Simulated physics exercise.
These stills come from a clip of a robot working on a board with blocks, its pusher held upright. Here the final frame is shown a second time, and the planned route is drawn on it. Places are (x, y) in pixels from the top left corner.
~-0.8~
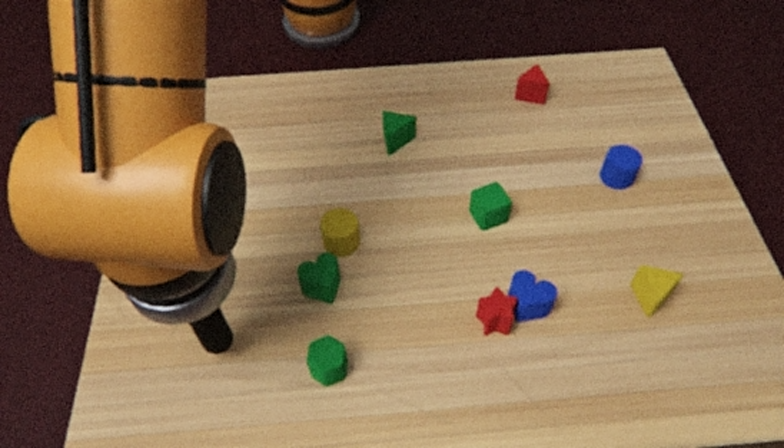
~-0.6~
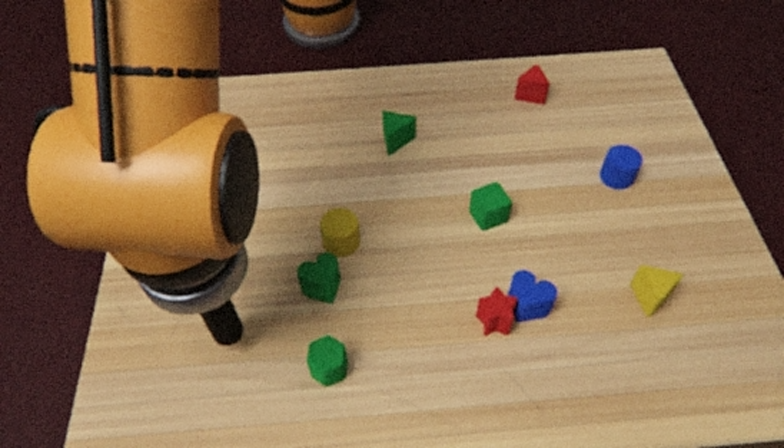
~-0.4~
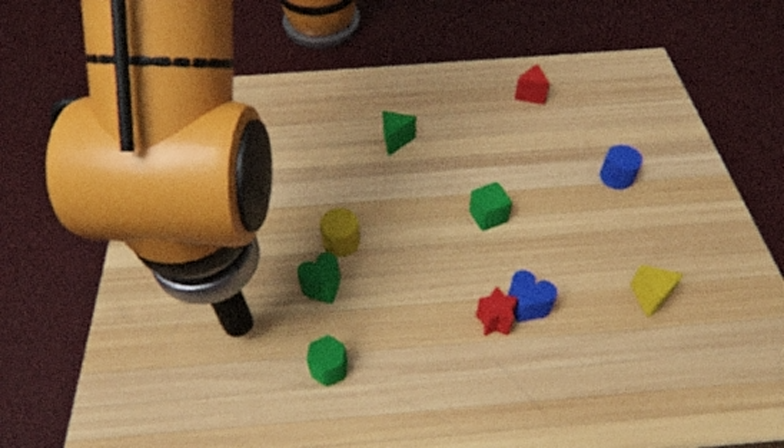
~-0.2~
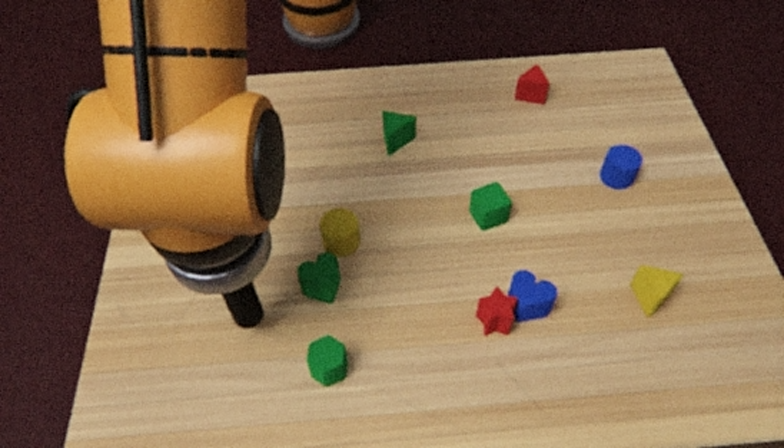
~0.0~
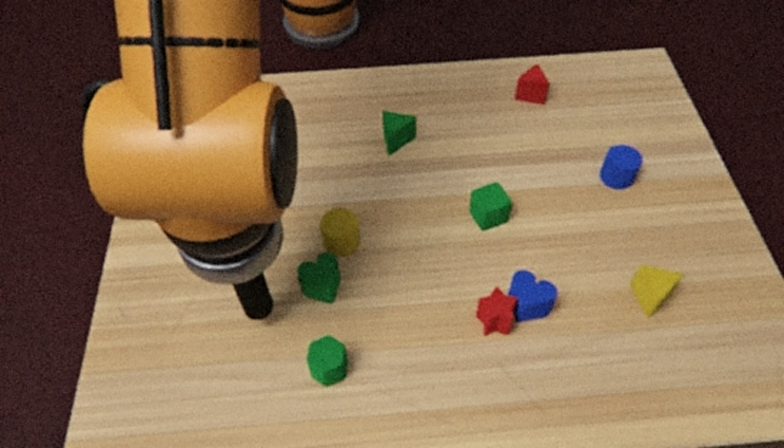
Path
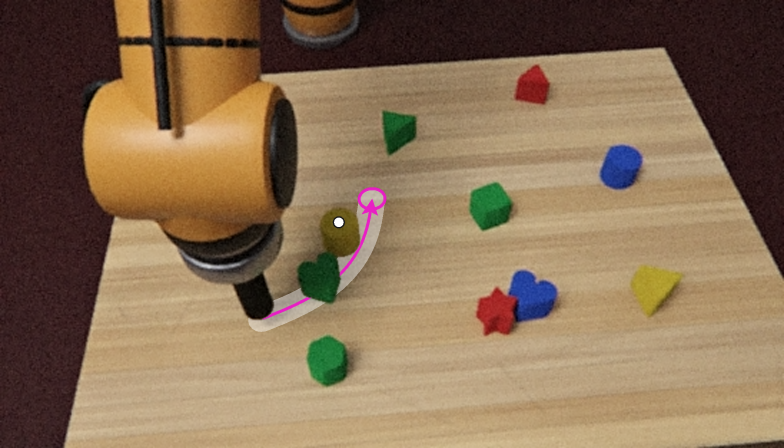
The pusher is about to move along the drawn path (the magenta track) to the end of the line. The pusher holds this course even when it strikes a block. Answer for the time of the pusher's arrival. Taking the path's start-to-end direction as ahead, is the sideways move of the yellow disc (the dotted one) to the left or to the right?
It will end up to the left.
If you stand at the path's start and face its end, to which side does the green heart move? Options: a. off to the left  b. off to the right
I choose b.
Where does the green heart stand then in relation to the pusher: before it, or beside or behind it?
I believe the green heart loses its place ahead of the pusher and slips off.
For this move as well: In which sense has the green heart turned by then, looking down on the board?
It turns round clockwise.
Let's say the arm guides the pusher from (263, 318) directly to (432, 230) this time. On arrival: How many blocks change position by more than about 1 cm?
The result: One block.
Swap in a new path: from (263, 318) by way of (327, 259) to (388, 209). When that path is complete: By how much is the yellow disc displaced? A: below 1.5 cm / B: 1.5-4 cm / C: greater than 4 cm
(C)
Drawn move, from (263, 318) by way of (322, 289) and (360, 246) to (372, 199); the dot is on the yellow disc.
What follows on the original path. One third of the way, pusher at (320, 278); green heart at (348, 255).
Two thirds of the way, pusher at (359, 233); green heart at (387, 233), turned 95° clockwise; yellow disc at (341, 204).
At the end, pusher at (371, 186); green heart at (387, 233), turned 95° clockwise; green hexagon still; yellow disc at (337, 187).
